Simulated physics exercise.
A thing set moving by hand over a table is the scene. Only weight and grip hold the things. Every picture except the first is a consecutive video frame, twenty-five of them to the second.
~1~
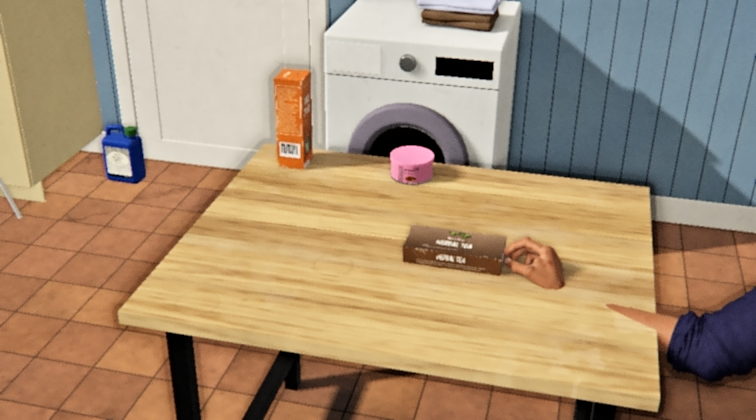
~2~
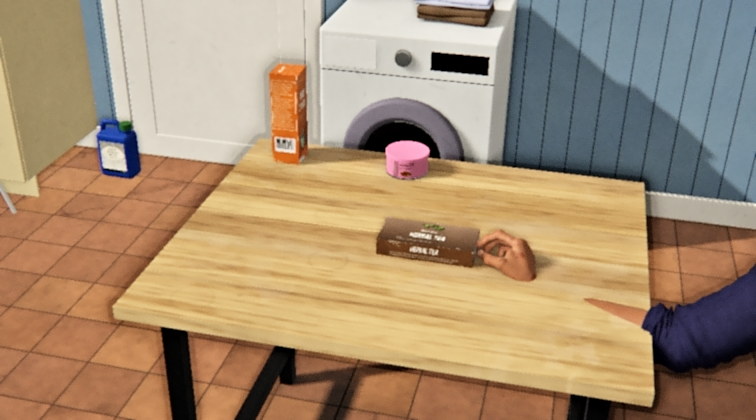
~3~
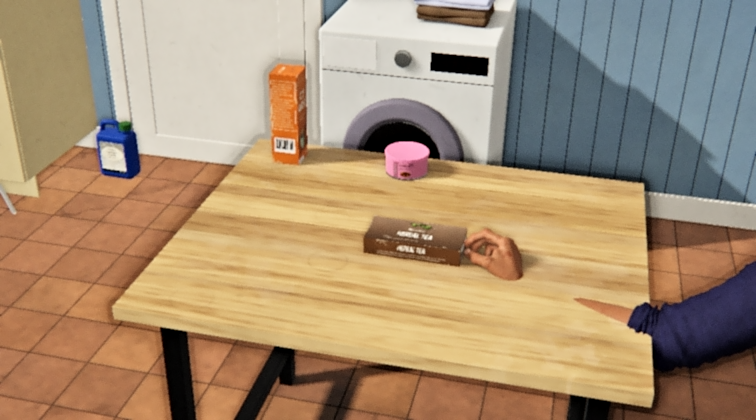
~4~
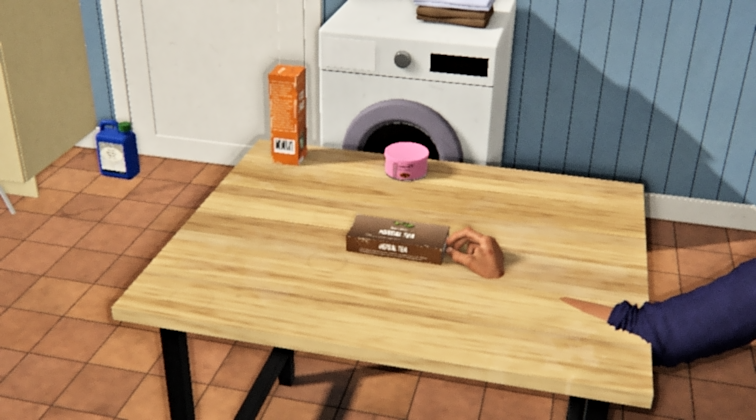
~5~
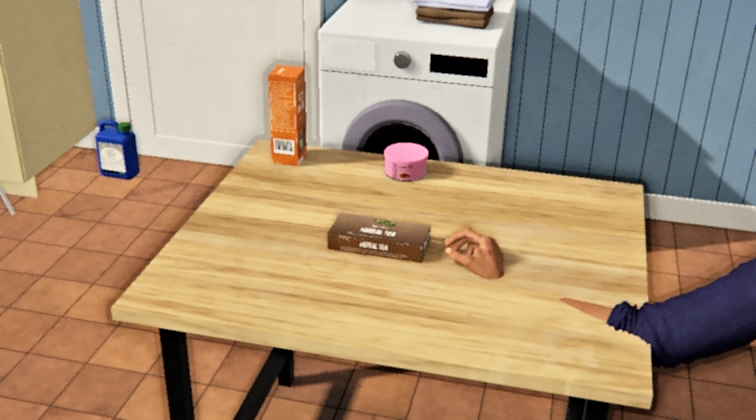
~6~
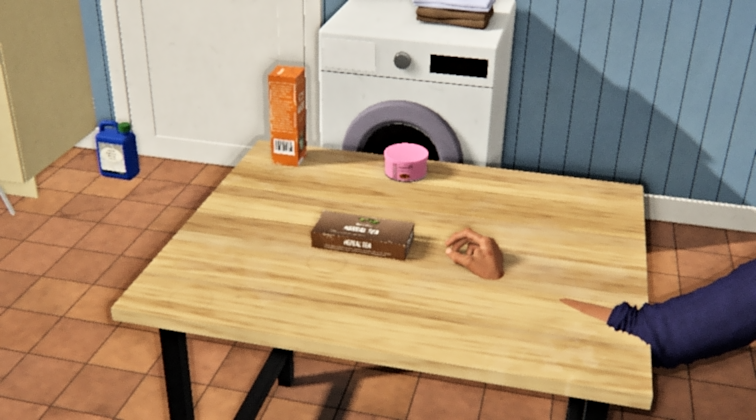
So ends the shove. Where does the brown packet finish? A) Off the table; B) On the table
The answer is B.
Then, 0.10 s past the last view, brown packet displaced about its own width near (331, 230).
Then, 0.20 s past the last view, brown packet displaced about its own width near (311, 228).
Finally, moved from the start, brown packet. Final places as the last picture's camera would see them, brown packet near (301, 226).
